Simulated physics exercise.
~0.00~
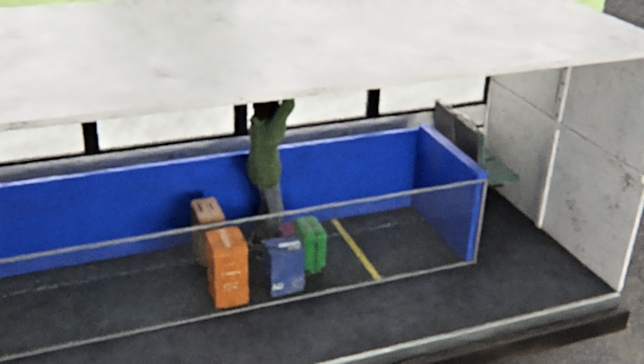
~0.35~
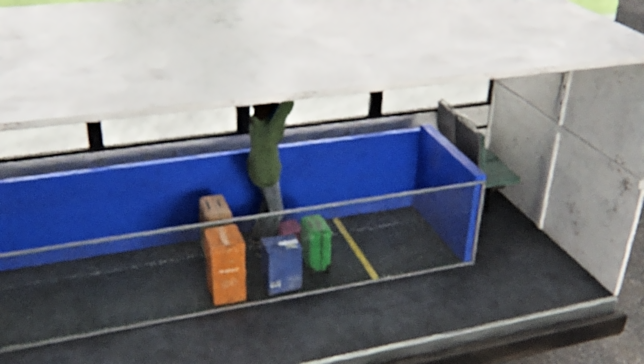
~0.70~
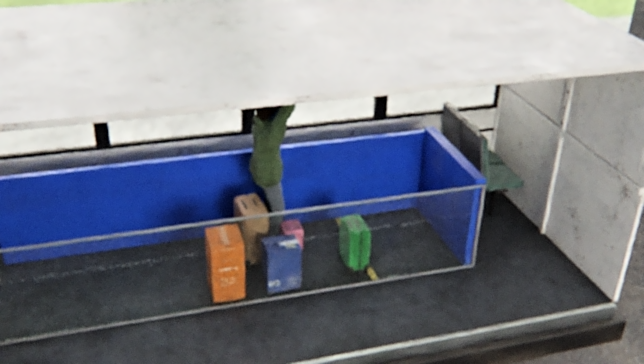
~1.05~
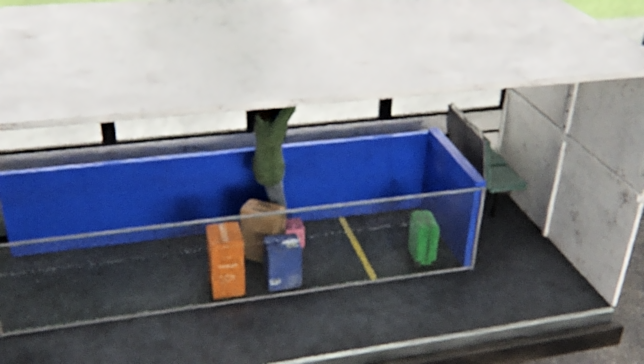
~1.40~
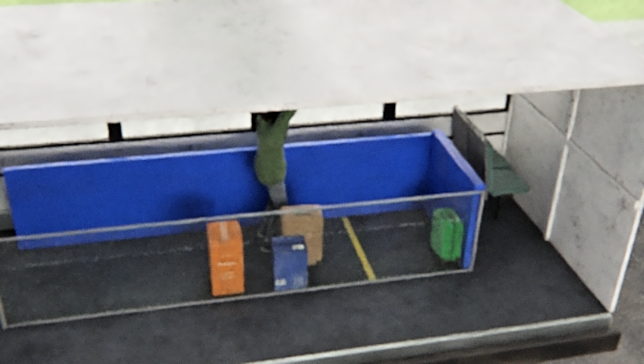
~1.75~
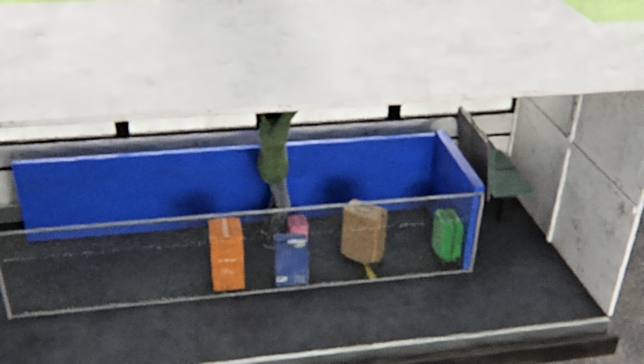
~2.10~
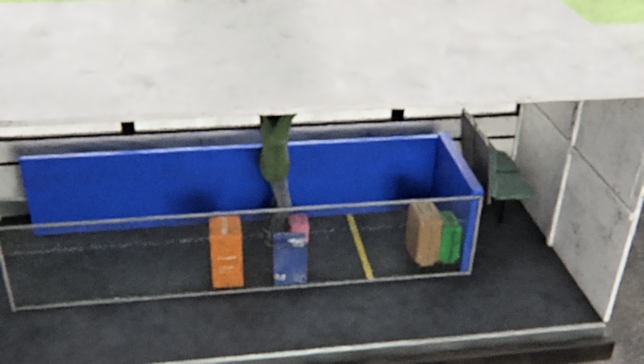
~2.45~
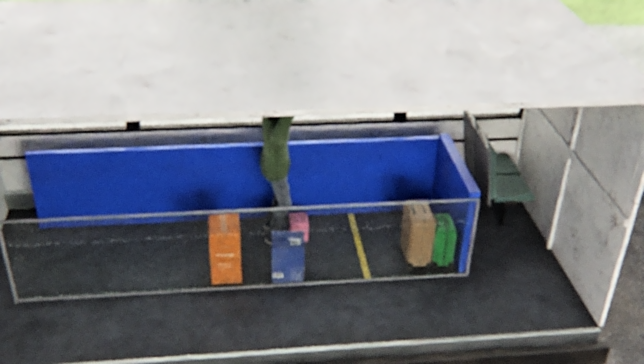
Person standing still in a bus bay as a green case, then a brown one, slides right past a yellow line, stopping side by side.
